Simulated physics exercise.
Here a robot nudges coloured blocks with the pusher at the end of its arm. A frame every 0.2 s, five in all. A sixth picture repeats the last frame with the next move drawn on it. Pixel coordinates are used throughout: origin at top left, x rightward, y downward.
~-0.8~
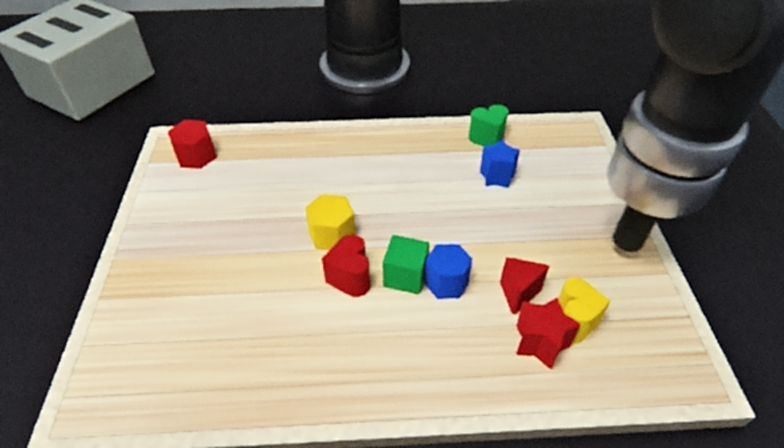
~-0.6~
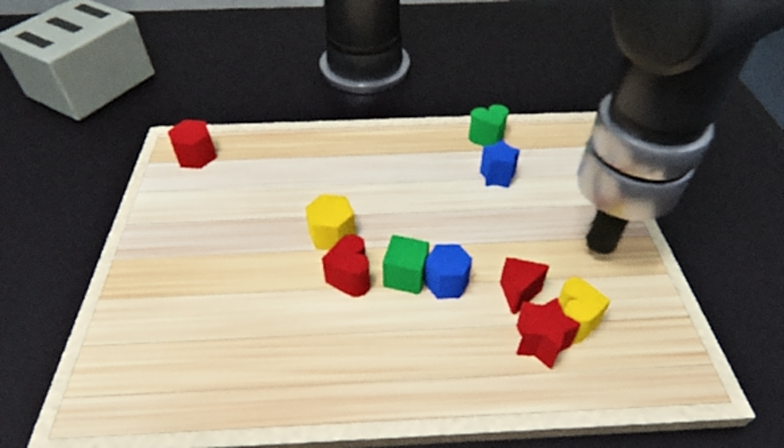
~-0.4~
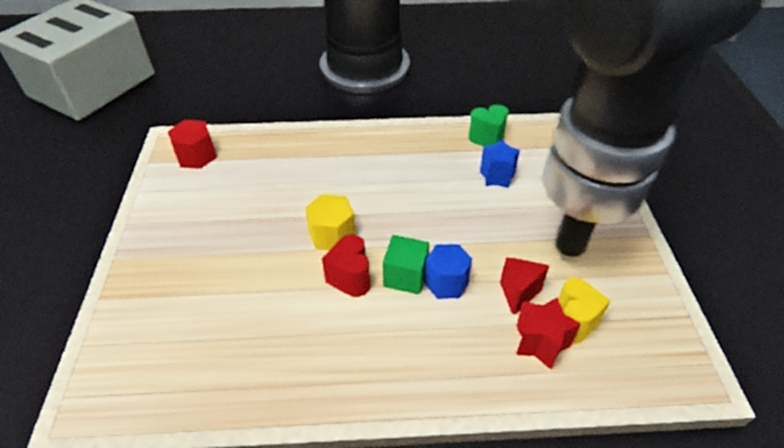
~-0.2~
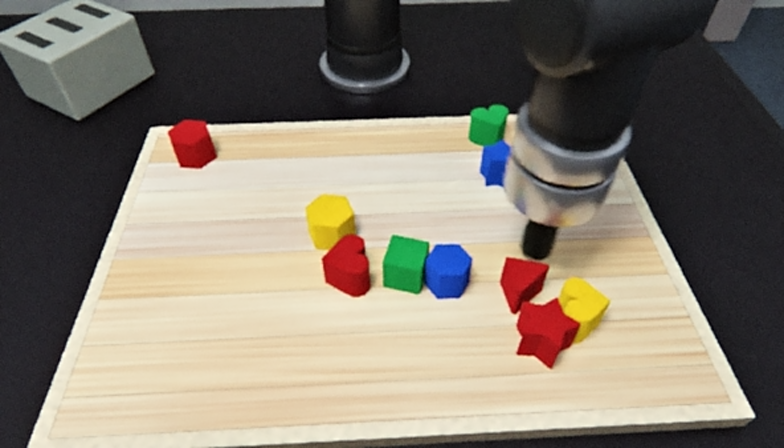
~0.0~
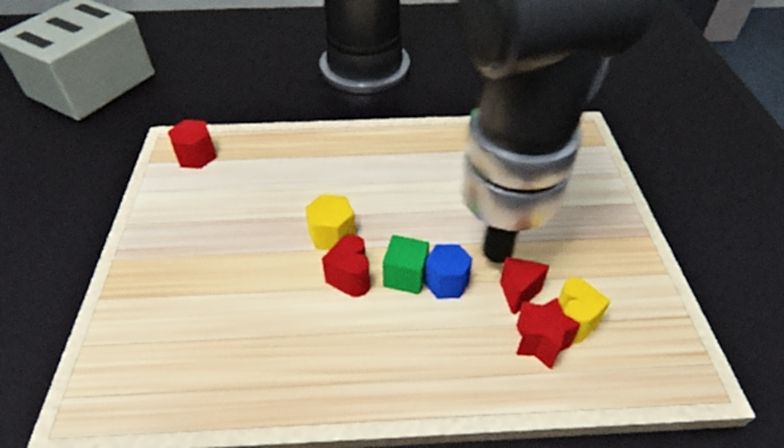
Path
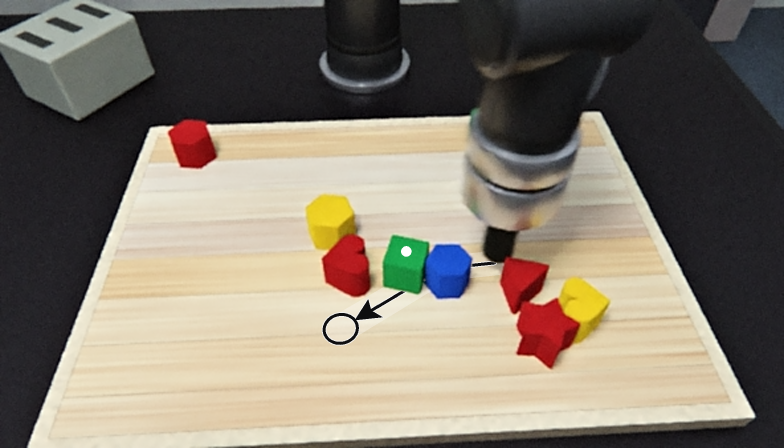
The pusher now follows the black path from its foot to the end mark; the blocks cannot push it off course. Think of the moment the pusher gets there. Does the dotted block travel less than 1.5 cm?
Final answer: No.
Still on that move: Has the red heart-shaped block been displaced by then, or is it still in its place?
That block is shifted.
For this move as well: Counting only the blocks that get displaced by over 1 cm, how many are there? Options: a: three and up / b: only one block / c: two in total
The correct letter is a.
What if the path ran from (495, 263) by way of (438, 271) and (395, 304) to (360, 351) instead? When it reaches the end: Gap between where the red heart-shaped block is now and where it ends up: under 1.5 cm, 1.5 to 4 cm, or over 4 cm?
Between 1.5 and 4 cm.
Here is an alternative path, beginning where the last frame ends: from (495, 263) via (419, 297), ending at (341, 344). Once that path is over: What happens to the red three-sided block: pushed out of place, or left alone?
Right where it was.
The line goes from (495, 263) by way of (440, 272) and (392, 298) to (341, 329); the dot is on the green square piece.
What follows on the original path. One third of the way, pusher (440, 261); red heart-shaped block (345, 253); green square piece (391, 254); blue hexagonal block (428, 274), turned 30° anticlockwise.
Two thirds of the way, pusher (390, 288); red heart-shaped block (320, 252), turned 40° clockwise; green square piece (356, 263), turned 15° clockwise; blue hexagonal block (409, 304), turned 95° anticlockwise.
At the end, pusher (339, 318); red heart-shaped block (307, 248), turned 65° clockwise; green square piece (336, 269), turned 40° clockwise; blue hexagonal block (409, 303), turned 95° anticlockwise; red three-sided block unmoved.
